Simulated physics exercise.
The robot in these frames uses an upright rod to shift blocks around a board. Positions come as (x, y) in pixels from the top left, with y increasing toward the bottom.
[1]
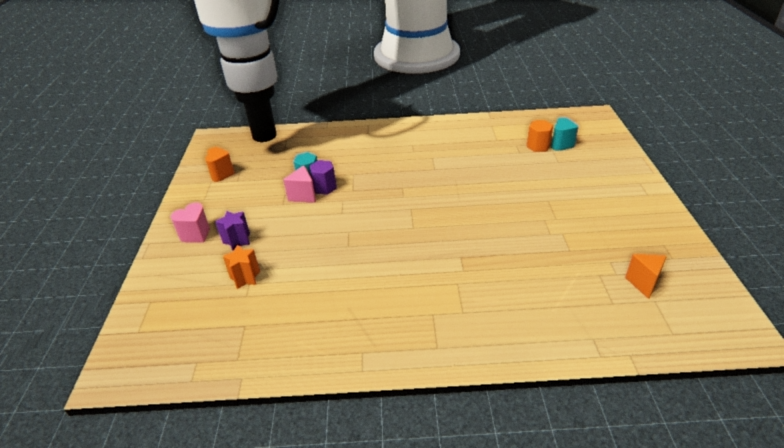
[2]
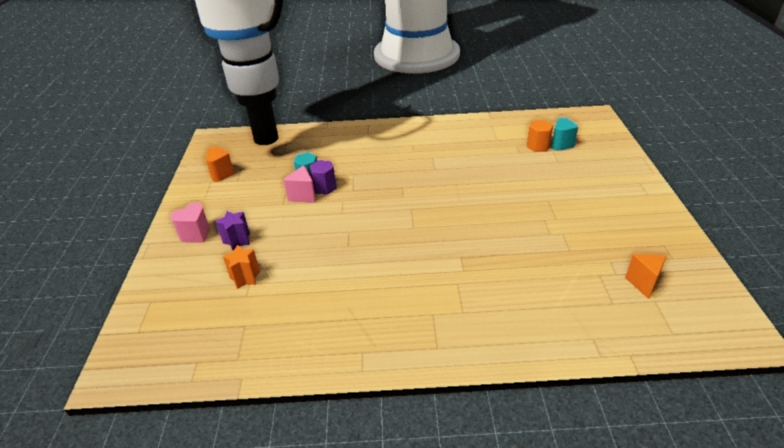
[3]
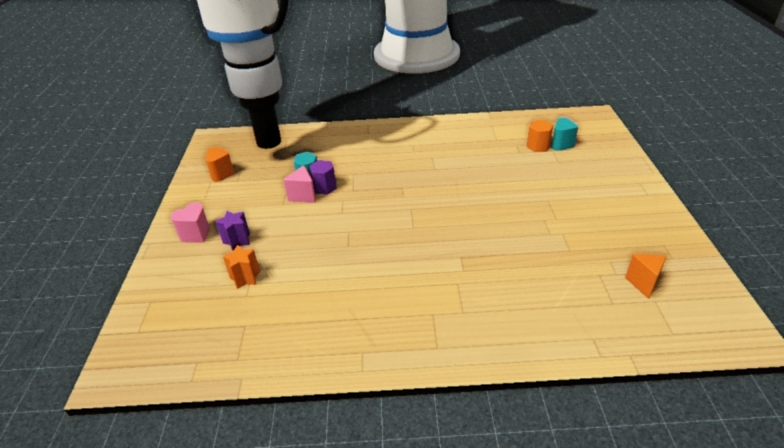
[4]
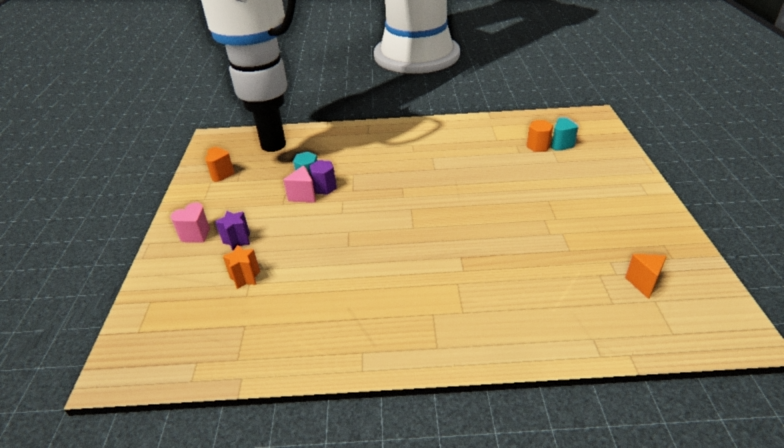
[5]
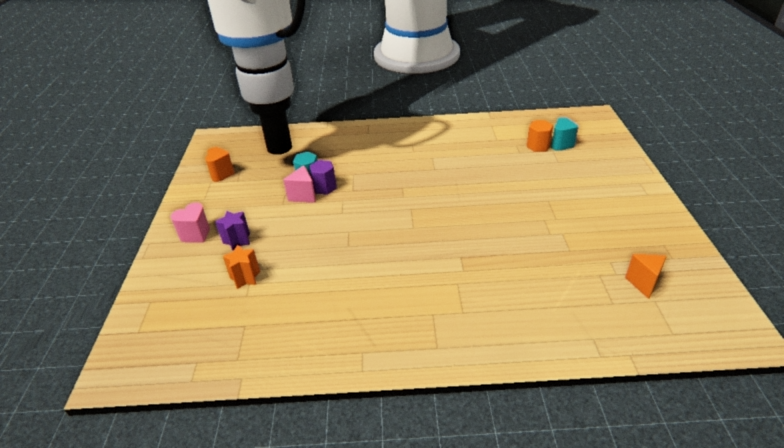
A robot arm's dark upright rod shifts slightly right and toward the viewer over the far left of a pale wooden board, seen from a fixed, raised view. Orange, pink and purple blocks sit at left, a pink, turquoise and purple cluster nearby, an orange and turquoise pair at far right, and an orange block at near right. Every block stays still.
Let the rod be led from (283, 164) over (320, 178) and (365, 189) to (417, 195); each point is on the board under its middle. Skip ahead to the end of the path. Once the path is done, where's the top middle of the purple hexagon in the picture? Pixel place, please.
The spot you're after is about (366, 198) in the image.
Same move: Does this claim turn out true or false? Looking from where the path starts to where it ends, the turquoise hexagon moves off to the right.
The claim holds.
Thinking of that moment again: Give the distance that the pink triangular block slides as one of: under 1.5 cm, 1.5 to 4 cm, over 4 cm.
It is going to finish within 1.5 cm of where it is now.
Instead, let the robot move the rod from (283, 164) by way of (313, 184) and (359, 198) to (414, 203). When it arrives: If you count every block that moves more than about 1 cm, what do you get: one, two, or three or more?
It displaces three or more.
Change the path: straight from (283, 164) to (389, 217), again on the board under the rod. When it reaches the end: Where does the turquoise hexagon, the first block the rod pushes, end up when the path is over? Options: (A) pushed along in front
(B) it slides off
The one that fits is A, pushed along in front.
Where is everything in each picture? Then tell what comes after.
In the first picture, lower end of the rod at (265, 136), tops of blocks, orange heart block at (215, 153), pink triangular block at (300, 175), turquoise hexagon at (305, 158), purple hexagon at (322, 166).
In the second picture, rod at (266, 139), blocks as before.
In the third picture, rod at (269, 143), blocks as before.
In the fourth picture, rod at (274, 146), blocks as before.
In the fifth picture, rod at (280, 148), orange heart block at (215, 153), pink triangular block at (300, 175), turquoise hexagon at (305, 158), purple hexagon at (322, 166).
On the path given first. One third of the way, rod at (318, 163); pink triangular block at (301, 178), turned 30° clockwise; turquoise hexagon at (330, 168); purple hexagon at (344, 177), turned 20° clockwise.
Two thirds of the way, rod at (364, 173); pink triangular block at (301, 178), turned 30° clockwise; turquoise hexagon at (364, 182), turned 25° clockwise; purple hexagon at (366, 196), turned 50° clockwise.
At the end, rod at (417, 179); orange heart block not moved; pink triangular block at (301, 178), turned 30° clockwise; turquoise hexagon at (368, 183), turned 40° clockwise; purple hexagon at (366, 198), turned 55° clockwise.
